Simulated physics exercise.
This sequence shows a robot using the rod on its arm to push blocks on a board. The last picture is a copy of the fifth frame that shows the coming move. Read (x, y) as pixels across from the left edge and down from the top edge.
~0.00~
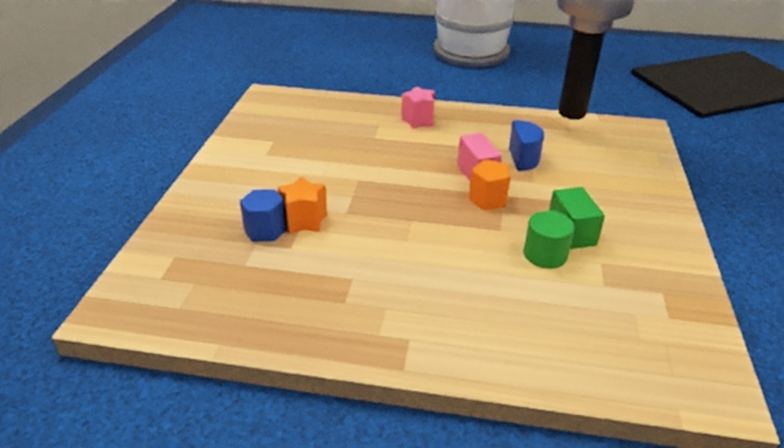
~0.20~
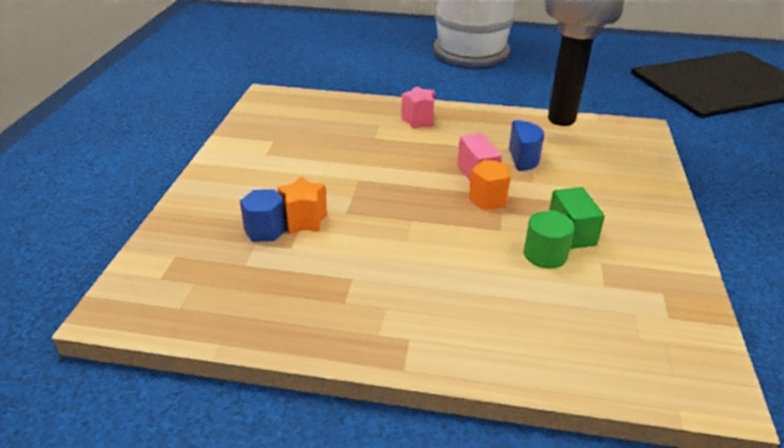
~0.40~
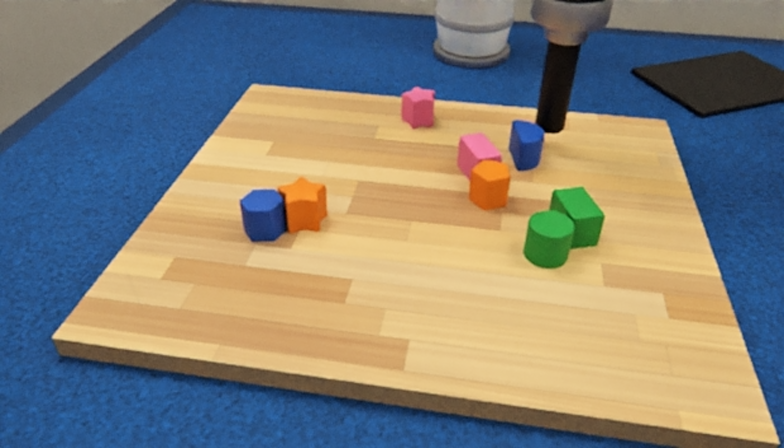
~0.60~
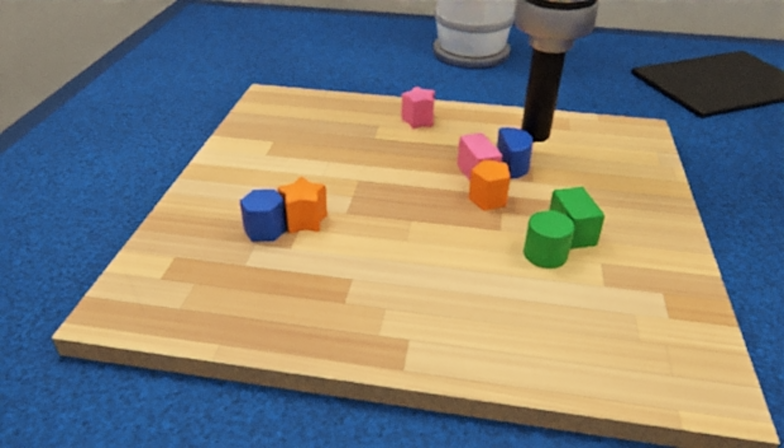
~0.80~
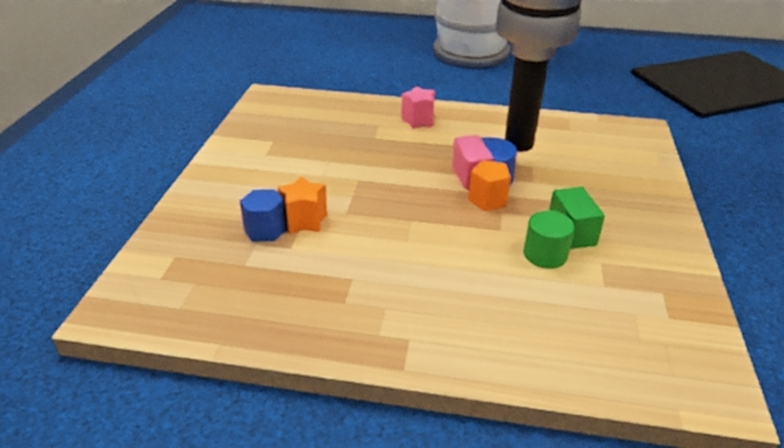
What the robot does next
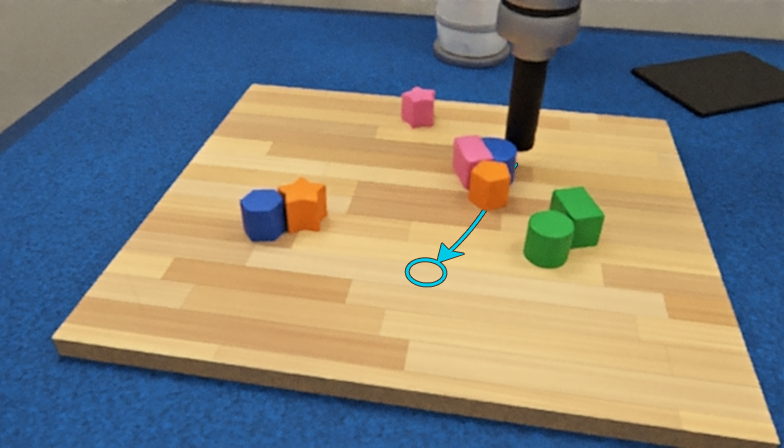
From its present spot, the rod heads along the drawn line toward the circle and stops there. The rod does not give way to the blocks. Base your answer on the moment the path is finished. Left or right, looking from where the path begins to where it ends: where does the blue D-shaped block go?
The shift is to the right of that direction.
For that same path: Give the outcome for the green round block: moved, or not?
By the time the path is finished, it has hardly shifted at all.
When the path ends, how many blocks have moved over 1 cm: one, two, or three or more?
It's going to be three or more.
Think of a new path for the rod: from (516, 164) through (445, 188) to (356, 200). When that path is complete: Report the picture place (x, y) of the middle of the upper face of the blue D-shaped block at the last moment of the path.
At the end it should sit near (334, 187).
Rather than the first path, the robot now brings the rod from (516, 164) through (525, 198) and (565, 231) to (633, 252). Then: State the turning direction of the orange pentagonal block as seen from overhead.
Answer: Against the clock.
Drawn move, from (516, 164) over (494, 196) and (467, 233) to (426, 272).
What follows on the original path. One third of the way, rod at (497, 177); pink oblong at (448, 155), turned 55° clockwise; orange pentagonal block at (472, 190), turned 105° anticlockwise; blue D-shaped block at (463, 169), turned 55° clockwise.
Two thirds of the way, rod at (469, 214); pink oblong at (447, 155), turned 60° clockwise; orange pentagonal block at (444, 217), turned 100° anticlockwise; blue D-shaped block at (455, 171), turned 65° clockwise.
At the end, rod at (427, 252); pink oblong at (447, 155), turned 60° clockwise; orange pentagonal block at (395, 255), turned 90° anticlockwise; blue D-shaped block at (455, 171), turned 65° clockwise; green round block still.
